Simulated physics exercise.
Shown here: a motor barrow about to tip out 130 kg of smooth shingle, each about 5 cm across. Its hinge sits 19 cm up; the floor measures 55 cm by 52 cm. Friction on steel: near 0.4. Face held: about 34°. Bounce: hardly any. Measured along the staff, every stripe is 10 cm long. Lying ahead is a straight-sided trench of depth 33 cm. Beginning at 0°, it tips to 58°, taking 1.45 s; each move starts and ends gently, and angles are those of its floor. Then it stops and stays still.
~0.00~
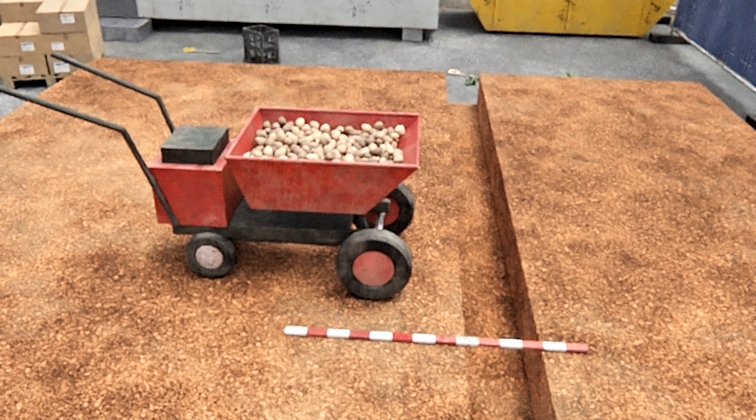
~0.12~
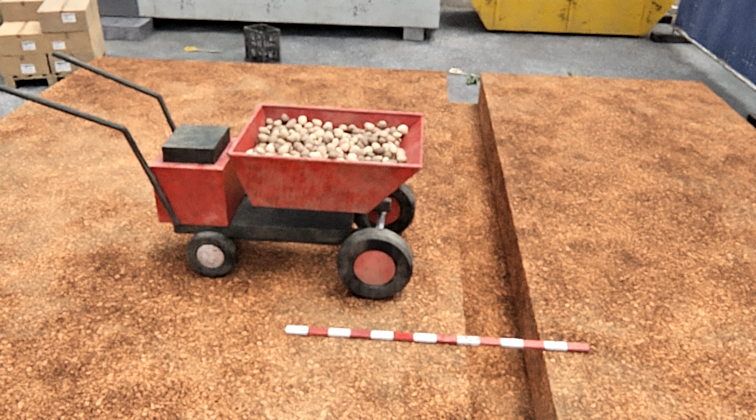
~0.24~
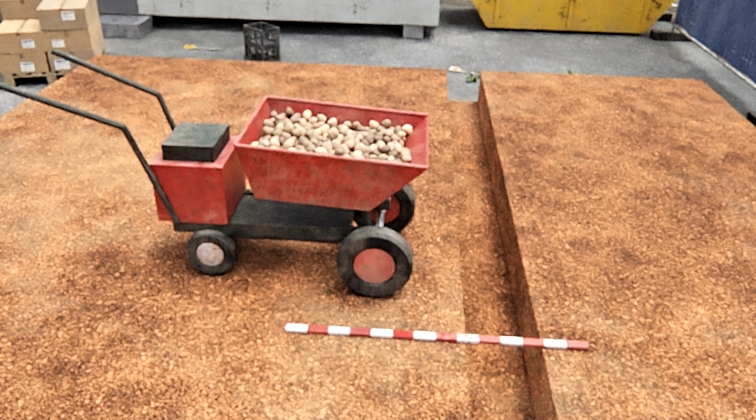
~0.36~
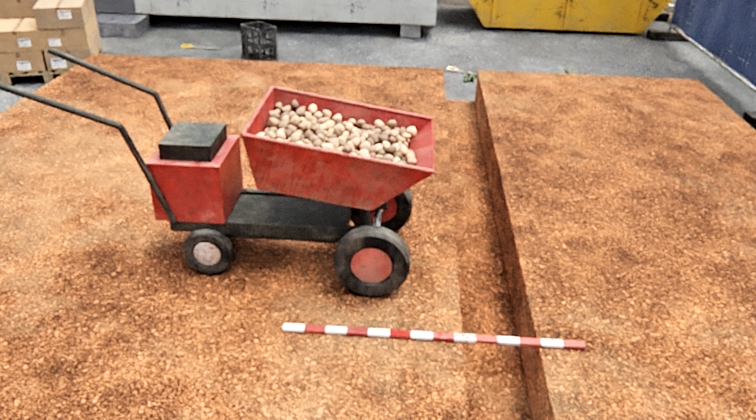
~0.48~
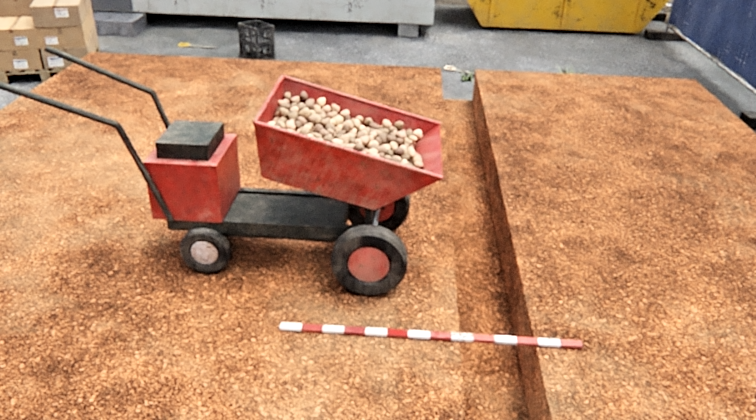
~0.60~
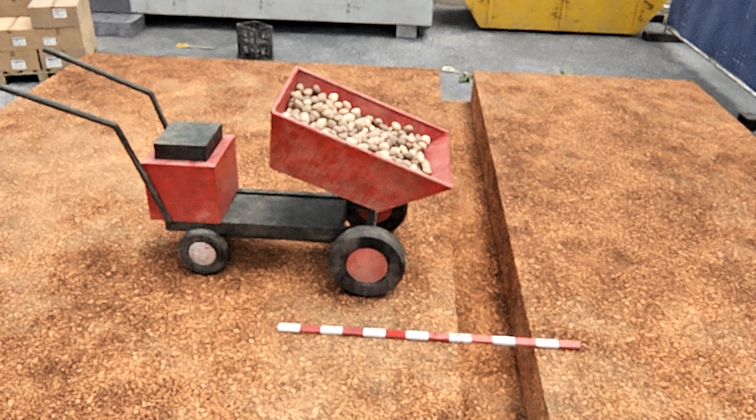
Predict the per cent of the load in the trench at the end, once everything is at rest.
Near 56 per cent.
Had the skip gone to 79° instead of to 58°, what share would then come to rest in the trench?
In that case some 60 per cent.
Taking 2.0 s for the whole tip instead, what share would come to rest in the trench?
Probably about 60 in a hundred.
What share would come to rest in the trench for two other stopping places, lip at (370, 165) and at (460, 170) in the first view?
Estimates: 85 % then 20 %.
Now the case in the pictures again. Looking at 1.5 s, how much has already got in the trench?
I'd say near 15 per cent at that time.
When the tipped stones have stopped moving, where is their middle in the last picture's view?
I'd put it close to (501, 301).
After 1.1 s the floor is at 49°; 100 % in the skip; the foremost stones are at (466, 201).
After 1.5 s the floor is at 58°; 75 % in the skip, 17 % in the trench, 8 % past the trench; the foremost stones are at (552, 276).
After 1.9 s the floor is at 58°; 43 % in the skip, 26 % in the trench, 31 % past the trench; the foremost stones are at (640, 290).
After 3.8 s the floor is at 58°; 10 % in the skip, 56 % in the trench, 33 % past the trench; the foremost stones are at (721, 298).
